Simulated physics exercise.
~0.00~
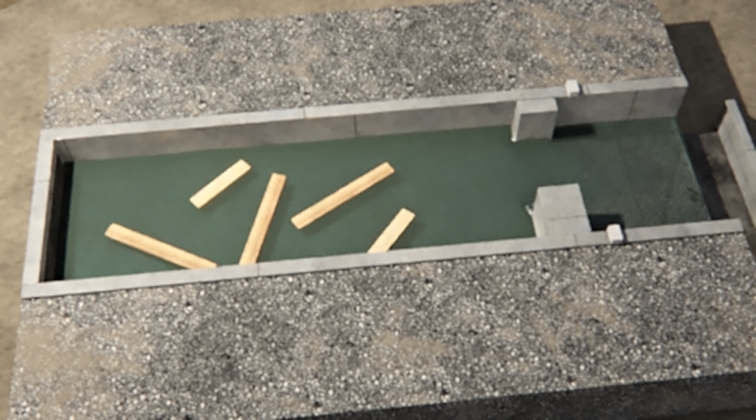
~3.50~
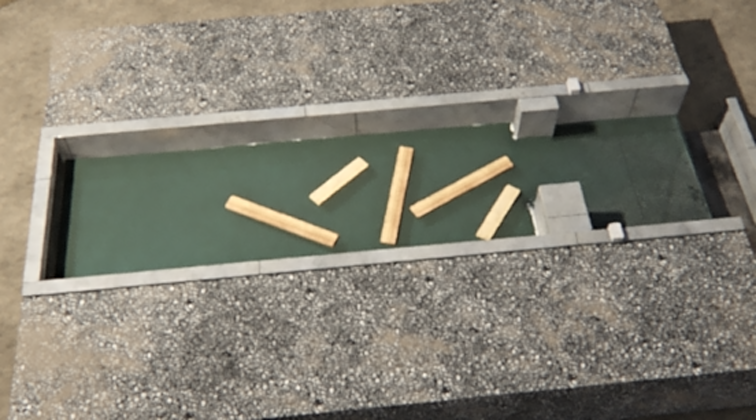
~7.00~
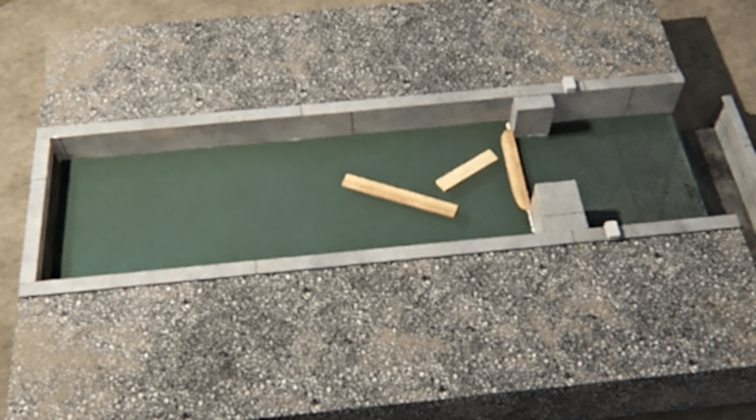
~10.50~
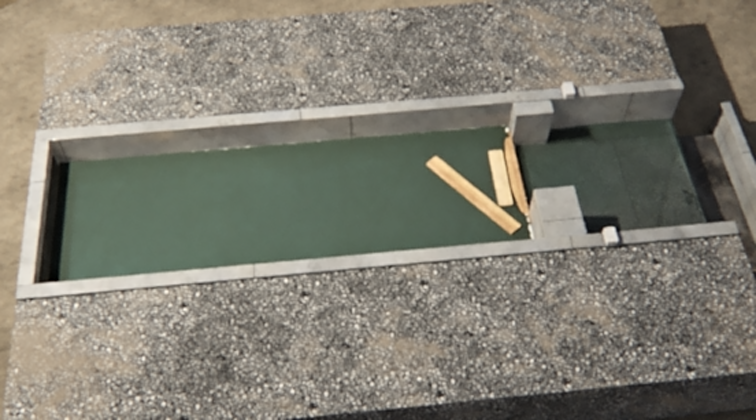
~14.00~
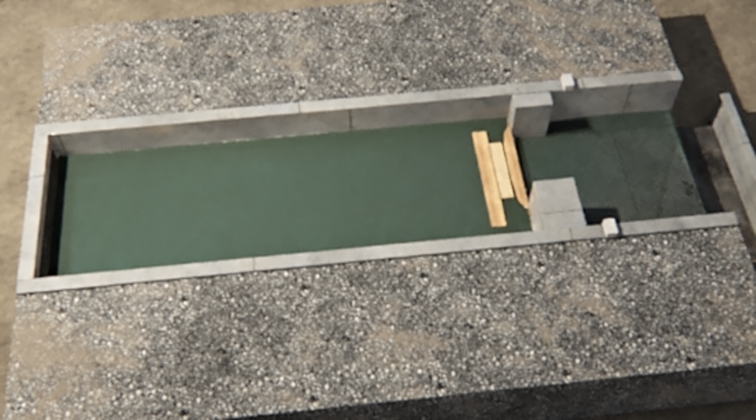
A long concrete-walled channel of dark green water runs between speckled grey gravel banks, seen from above at a slight angle by a gently swaying camera. Five pale wooden planks and shorter boards float in its left and middle parts, while two grey blocks narrow the channel near small white posts on the right. The pieces drift right together, and two of them pass the posts and go out of view. A long plank lodges across the gap between the blocks. A short board drifts up against it, then another long plank swings upright behind them, leaving three pieces afloat, bunched at the opening.
